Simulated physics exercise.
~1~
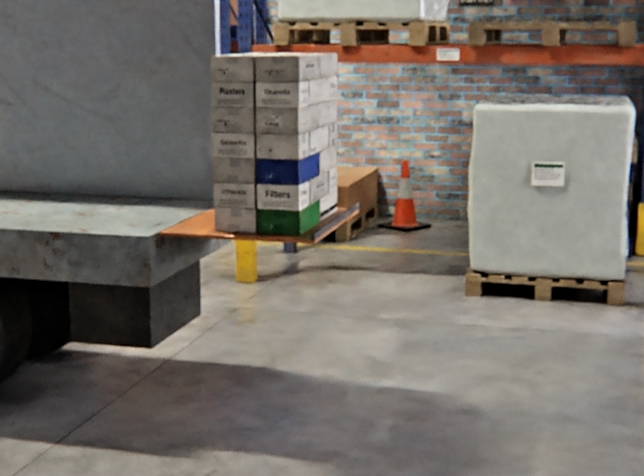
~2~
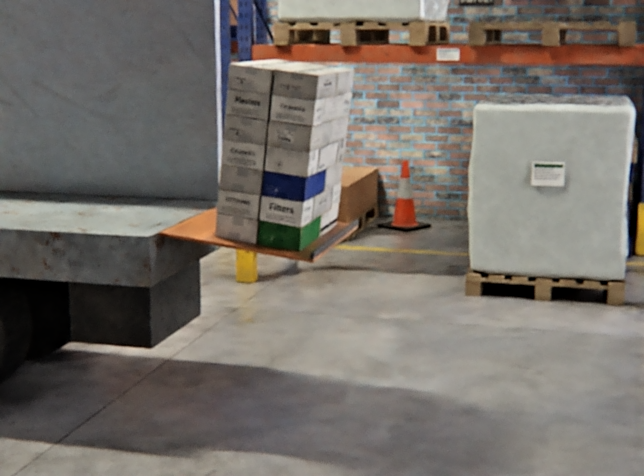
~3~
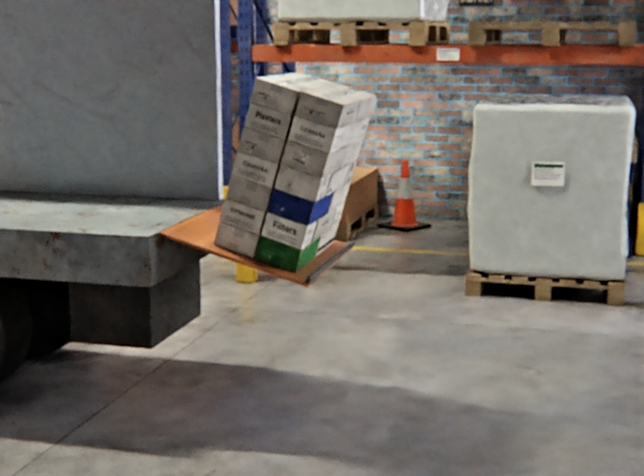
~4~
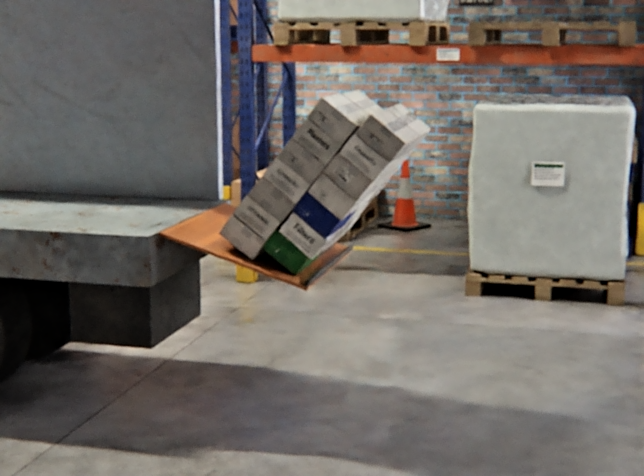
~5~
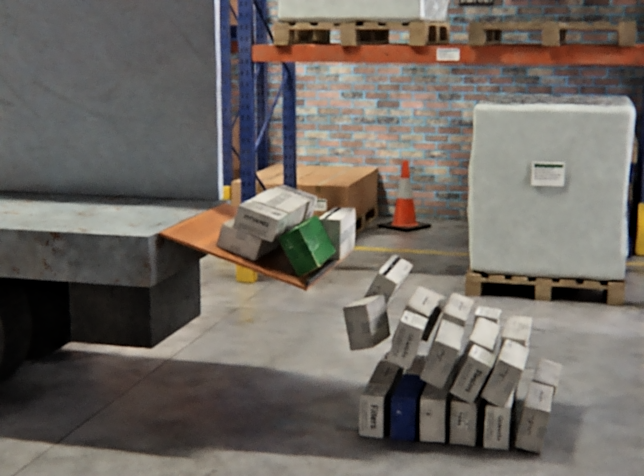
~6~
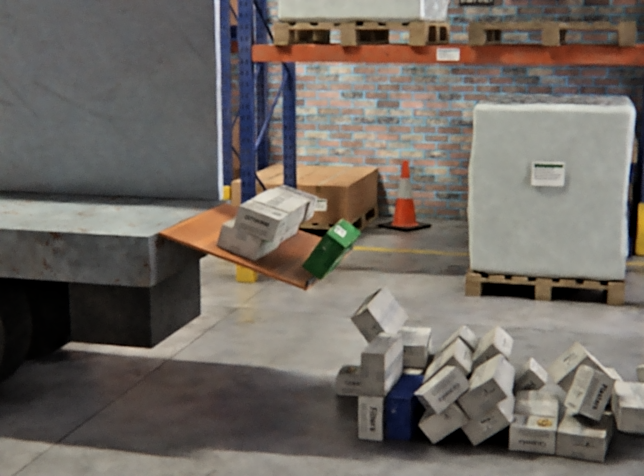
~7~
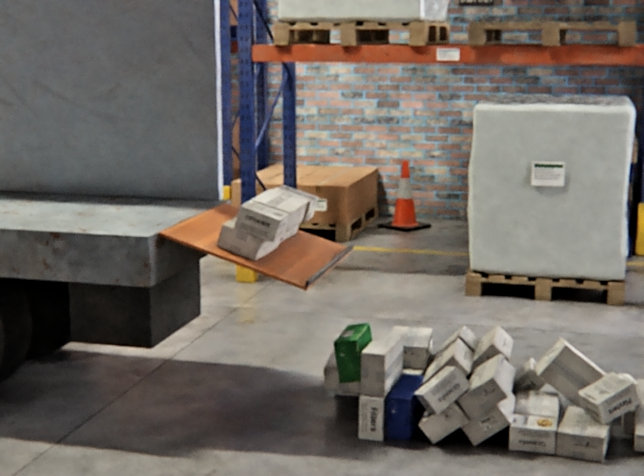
A tall stack of mostly white boxes leaned right as the orange platform beneath it tilted down, then toppled and spilled most boxes across the concrete floor; the green one dropped last, leaving a few white boxes on the slope.
